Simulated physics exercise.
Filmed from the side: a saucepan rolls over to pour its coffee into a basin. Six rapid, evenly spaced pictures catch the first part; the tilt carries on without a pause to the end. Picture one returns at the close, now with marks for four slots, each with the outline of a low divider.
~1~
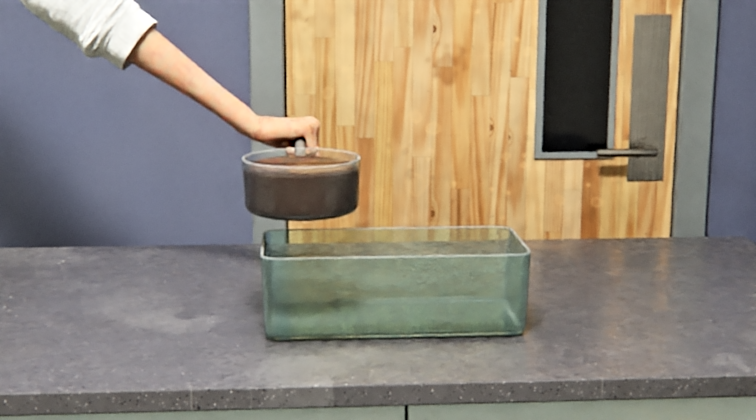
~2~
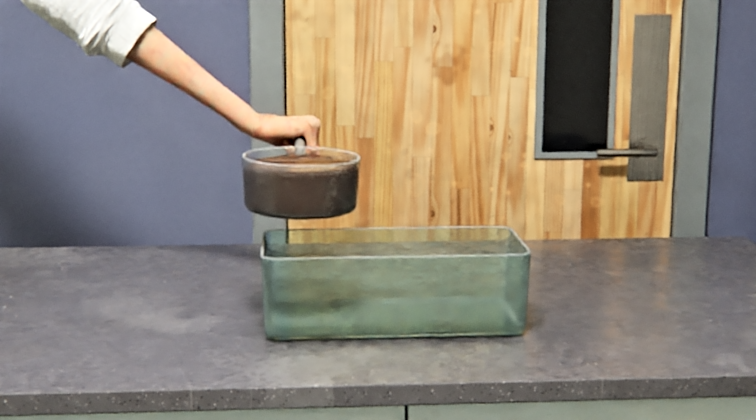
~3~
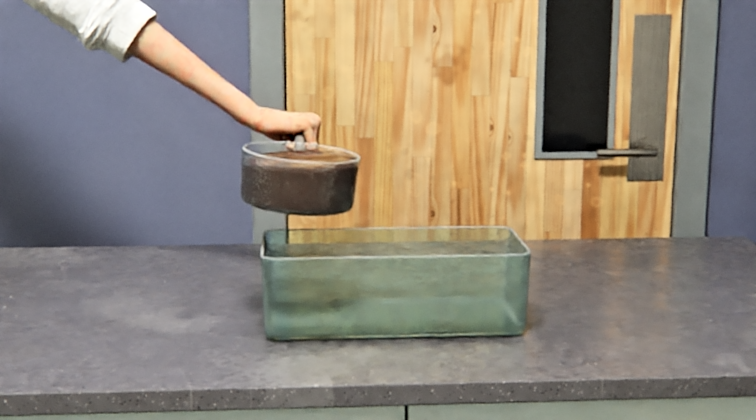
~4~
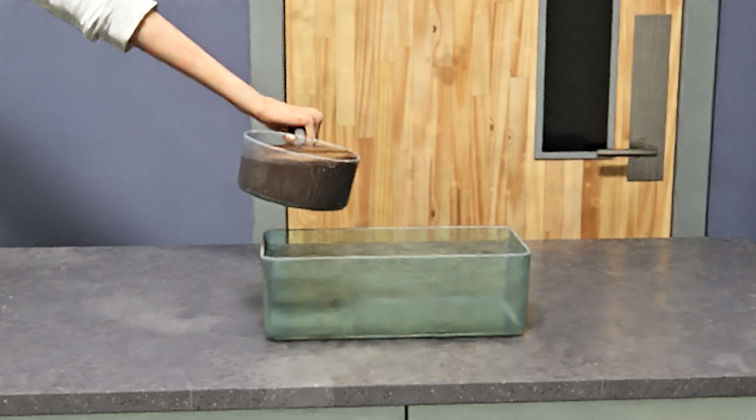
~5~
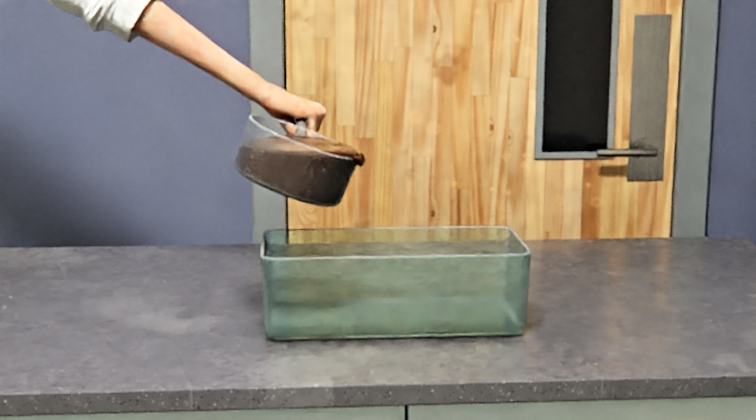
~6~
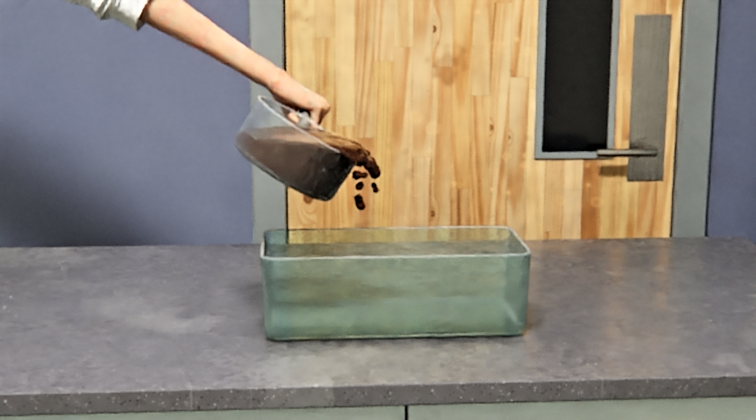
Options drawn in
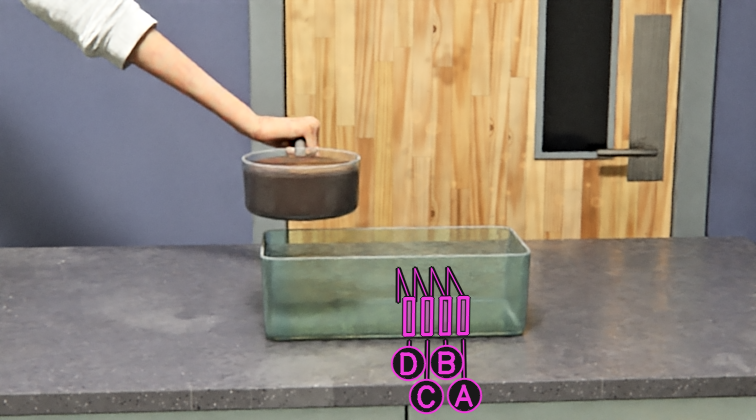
A clear saucepan of dark coffee, gripped by a hand reaching in from the left, hangs level above a greenish see-through basin on a grey counter. It tilts gradually to the right, its contents sliding up to the lip, and then dark clumps tumble over the edge above the basin.
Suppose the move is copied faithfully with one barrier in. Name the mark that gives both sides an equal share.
B beats the others.
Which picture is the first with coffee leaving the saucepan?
Picture 5.
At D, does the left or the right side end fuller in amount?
The right one.
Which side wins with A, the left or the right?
The left one.
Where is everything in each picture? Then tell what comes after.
Upright, lip at (358, 156); basin from (265, 339) to (526, 333); nothing has left yet.
Upright, lip at (358, 156); nothing has left yet.
Tipped about 6°, lip at (358, 156); nothing has left yet.
Tipped about 12°, lip at (358, 156); nothing has left yet.
Tipped about 21°, lip at (358, 156); coffee is over the lip, down to (359, 162).
Tipped about 32°, lip at (358, 156); coffee is over the lip, down to (360, 204).
On the marked copy, A at (463, 339); B at (445, 340); C at (427, 340); D at (409, 341).
For slot A, about 77 % ends left of the wall and 21 % right of it.
For slot B, about 45 % ends left of the wall and 53 % right of it.
For slot C, about 19 % ends left of the wall and 80 % right of it.
For slot D, about 8 % ends left of the wall and 91 % right of it.
